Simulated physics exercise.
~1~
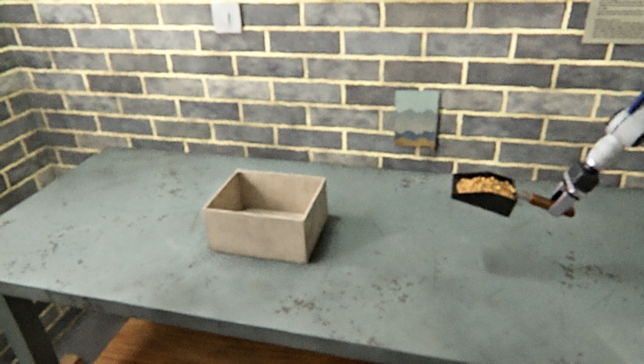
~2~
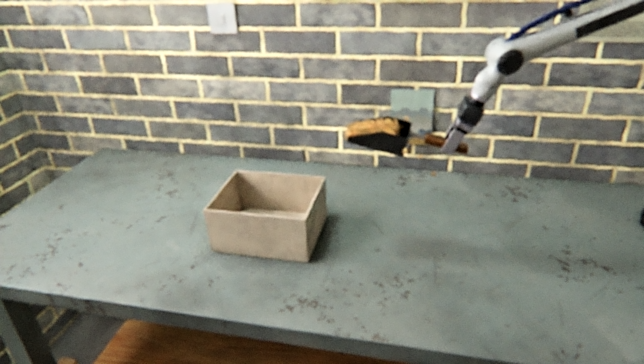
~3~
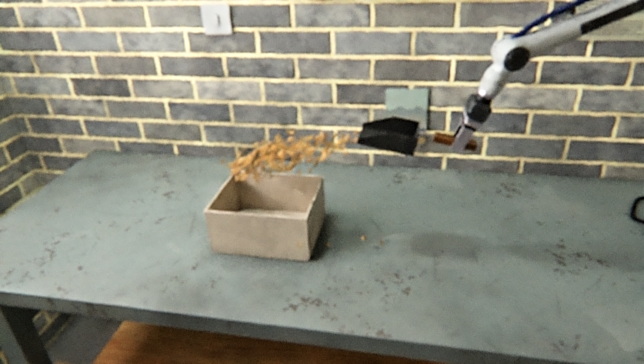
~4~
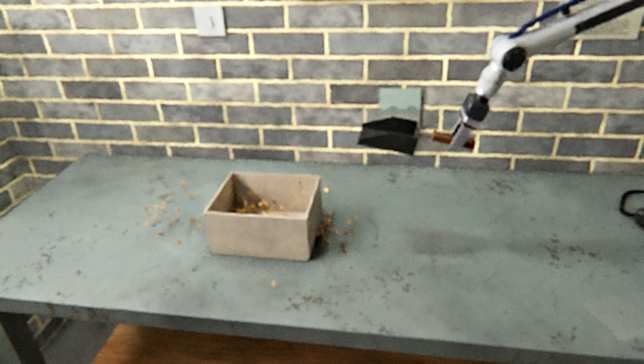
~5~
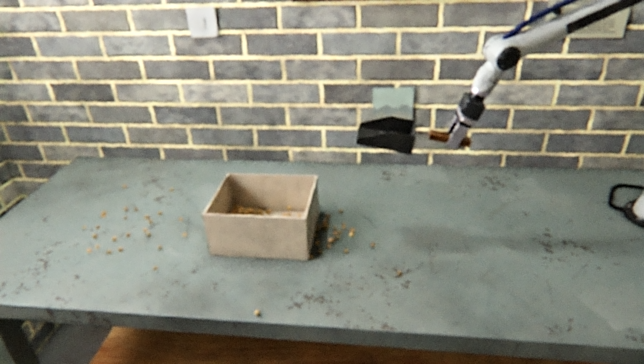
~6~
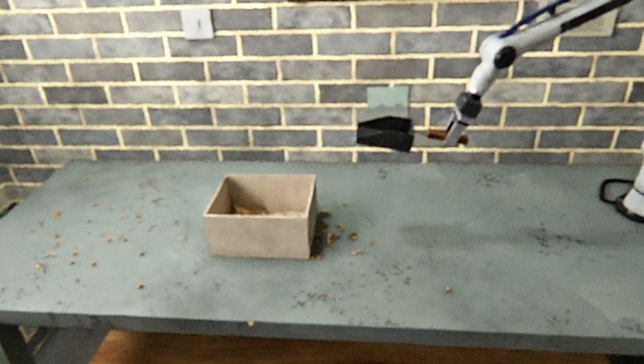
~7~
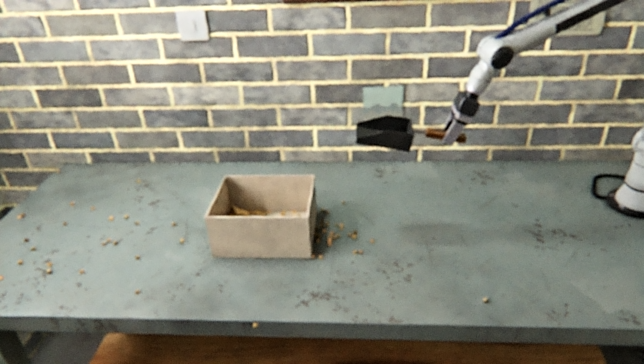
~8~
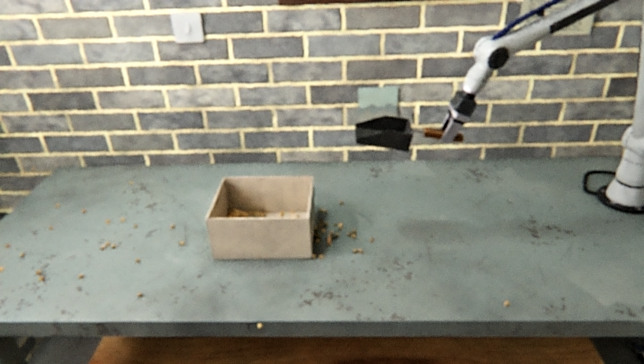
At the start, a robot arm on the right holds a black scoop heaped with dried chickpeas over a grey-green table, with an open beige bin to its left and a brick wall behind. The arm swings the scoop left and upward, then stops with a slight jerk back. The chickpeas fly off together, streaming left through the air toward the bin. Most drop inside, while others land around it, scattering and rolling across the tabletop. The empty scoop stays raised, and the arm holds still. In the end, most chickpeas lie in the bin, with strays on both sides.
